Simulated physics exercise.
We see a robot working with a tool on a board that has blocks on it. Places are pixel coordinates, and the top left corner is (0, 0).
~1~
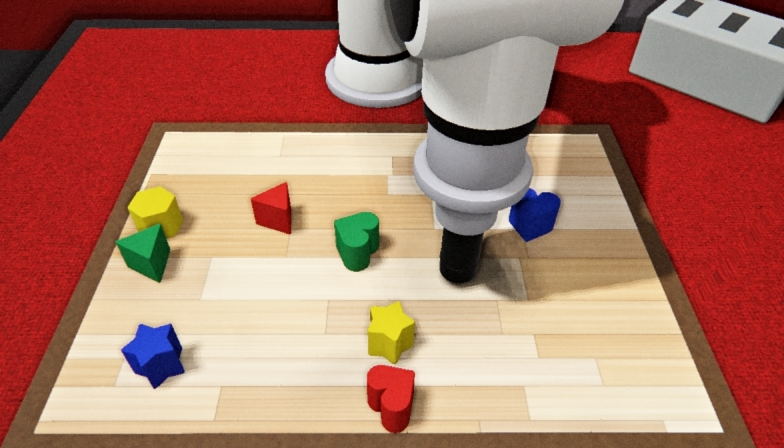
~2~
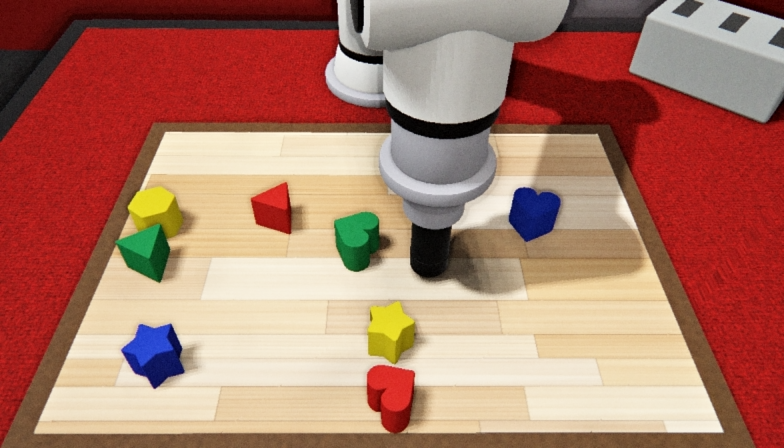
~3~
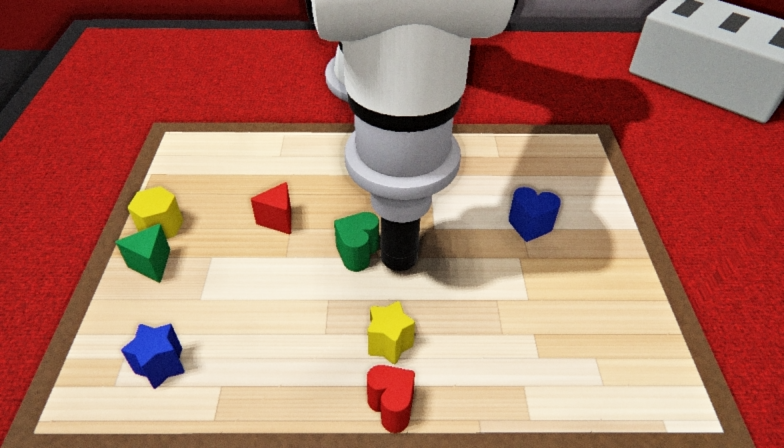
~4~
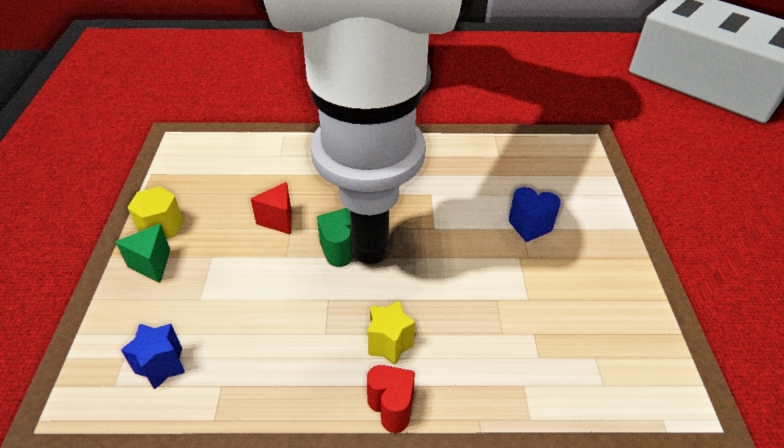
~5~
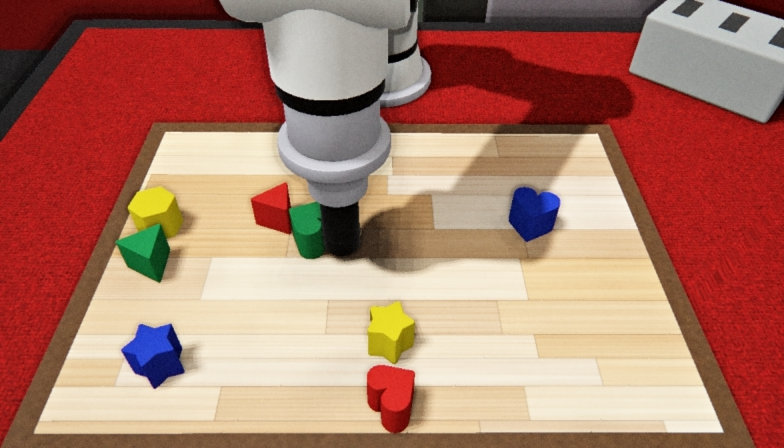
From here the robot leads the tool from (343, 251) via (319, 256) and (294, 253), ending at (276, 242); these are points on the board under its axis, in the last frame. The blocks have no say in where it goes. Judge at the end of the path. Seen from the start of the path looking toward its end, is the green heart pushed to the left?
No - that is not the case.
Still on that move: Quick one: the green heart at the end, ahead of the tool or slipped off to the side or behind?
When the path ends, it will sit ahead of the tool.
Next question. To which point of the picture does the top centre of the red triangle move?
Its top face will be centred at roughly (246, 182).
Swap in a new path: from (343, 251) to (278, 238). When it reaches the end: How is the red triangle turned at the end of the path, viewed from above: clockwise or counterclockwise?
Seen from overhead, it turns clockwise.
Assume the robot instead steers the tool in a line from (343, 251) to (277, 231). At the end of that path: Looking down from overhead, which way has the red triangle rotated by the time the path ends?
Looking down: Clockwise.
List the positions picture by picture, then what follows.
In the first picture, tool tip (458, 270); block tops, red triangle (274, 196); green heart (357, 227).
In the second picture, tool (428, 264); blocks unchanged.
In the third picture, tool (399, 258); blocks unchanged.
In the fourth picture, tool (371, 251); green heart (339, 222).
In the fifth picture, tool (342, 244); red triangle (274, 196); green heart (311, 215).
What follows on the original path. Halfway along, tool (305, 249); red triangle (264, 193), turned 25° clockwise; green heart (286, 210), turned 30° clockwise.
At the end, tool (275, 236); red triangle (246, 182), turned 40° clockwise; green heart (268, 194), turned 55° clockwise.
